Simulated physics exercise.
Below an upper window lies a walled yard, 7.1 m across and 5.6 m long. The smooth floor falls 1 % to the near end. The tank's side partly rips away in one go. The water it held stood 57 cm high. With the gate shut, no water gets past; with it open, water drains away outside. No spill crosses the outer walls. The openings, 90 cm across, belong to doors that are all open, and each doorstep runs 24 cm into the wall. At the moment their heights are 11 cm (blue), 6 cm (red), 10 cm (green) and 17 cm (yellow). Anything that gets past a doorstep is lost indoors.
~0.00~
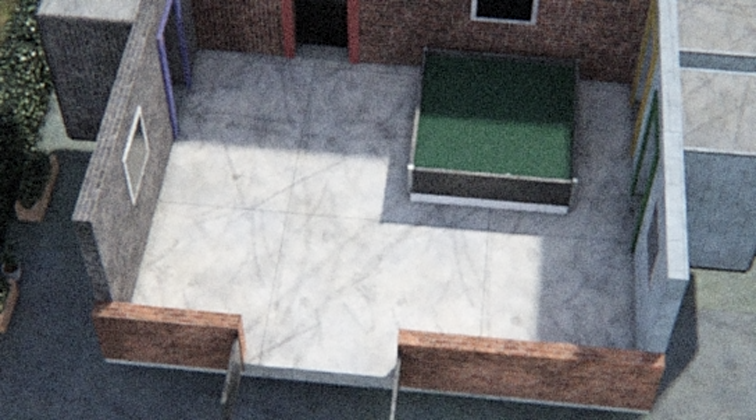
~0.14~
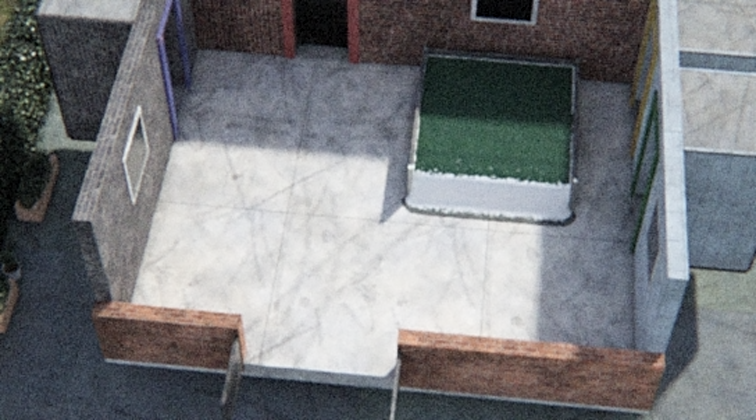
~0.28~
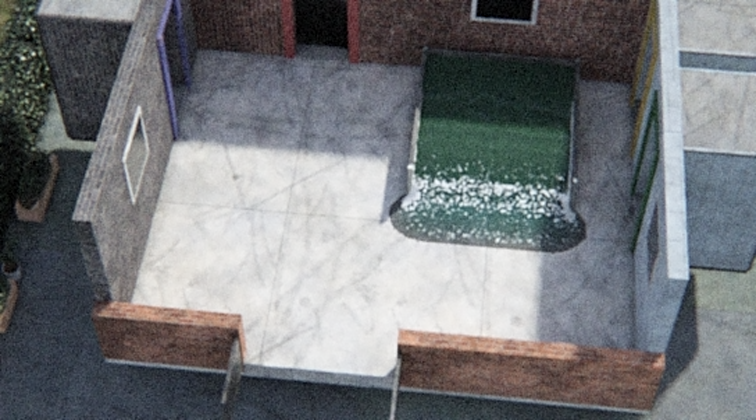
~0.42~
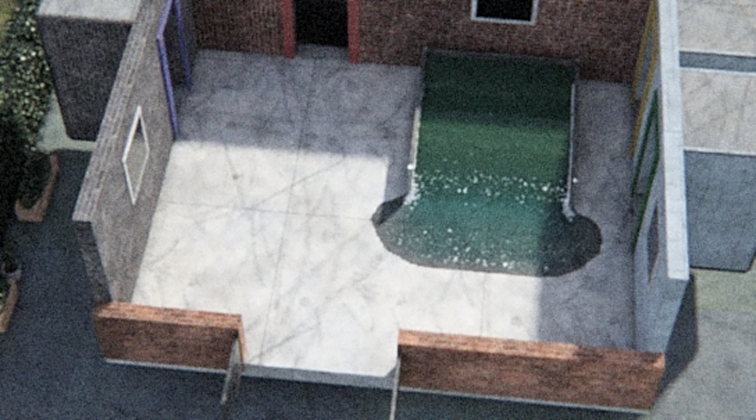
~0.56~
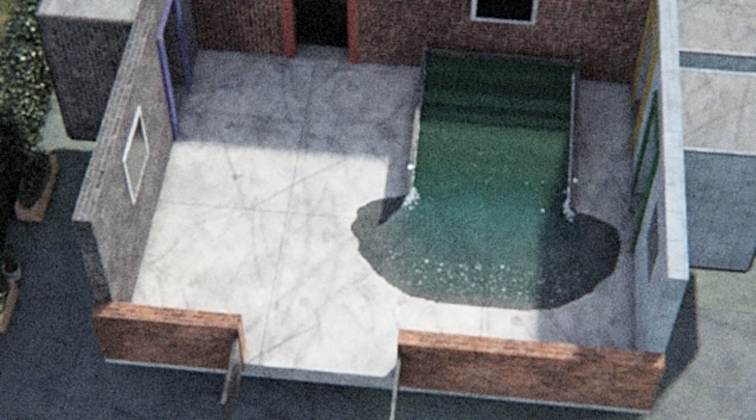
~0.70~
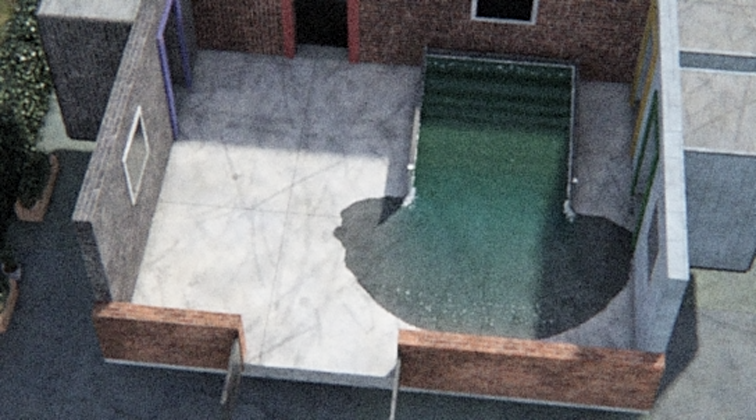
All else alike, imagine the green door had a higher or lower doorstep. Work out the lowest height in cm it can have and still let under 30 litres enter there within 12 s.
The lowest such height is roughly 8 cm.
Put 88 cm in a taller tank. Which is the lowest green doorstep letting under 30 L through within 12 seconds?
Then a height close to 13.5 cm.
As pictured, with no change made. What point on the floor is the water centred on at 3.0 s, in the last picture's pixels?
Centre estimate: (491, 261) px, approximately.
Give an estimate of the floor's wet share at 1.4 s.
About 35 per cent.
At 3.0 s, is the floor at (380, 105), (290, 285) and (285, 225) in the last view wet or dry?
In order: Untouched, soaked, untouched.
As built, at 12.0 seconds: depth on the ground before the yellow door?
About 6.5 centimetres.
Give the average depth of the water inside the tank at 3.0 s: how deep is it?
Average depth: Approx. 15 cm.
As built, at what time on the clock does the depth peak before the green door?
9.0 s.
After 1.4 s water covers 35 % of the floor, deepest (36 cm) near (472, 369); it has not reached the green door.
After 3.0 s water covers 40 % of the floor, deepest (38 cm) near (631, 384); 1 cm at the green door, 0 litres in over its 10 cm doorstep.
After 12.0 s water covers 95 % of the floor, deepest (12 cm) near (631, 384); 6 cm at the green door, 12 litres in over its 10 cm doorstep.
At the green door as built, the water arrived by 2.8 s and peaked near 13 cm at 9.0 s.
With a doorstep of 7 cm, 45 litres would have come in within the 12 s; with 9.5 cm, 16 litres. So under 30 litres takes about 8 cm.
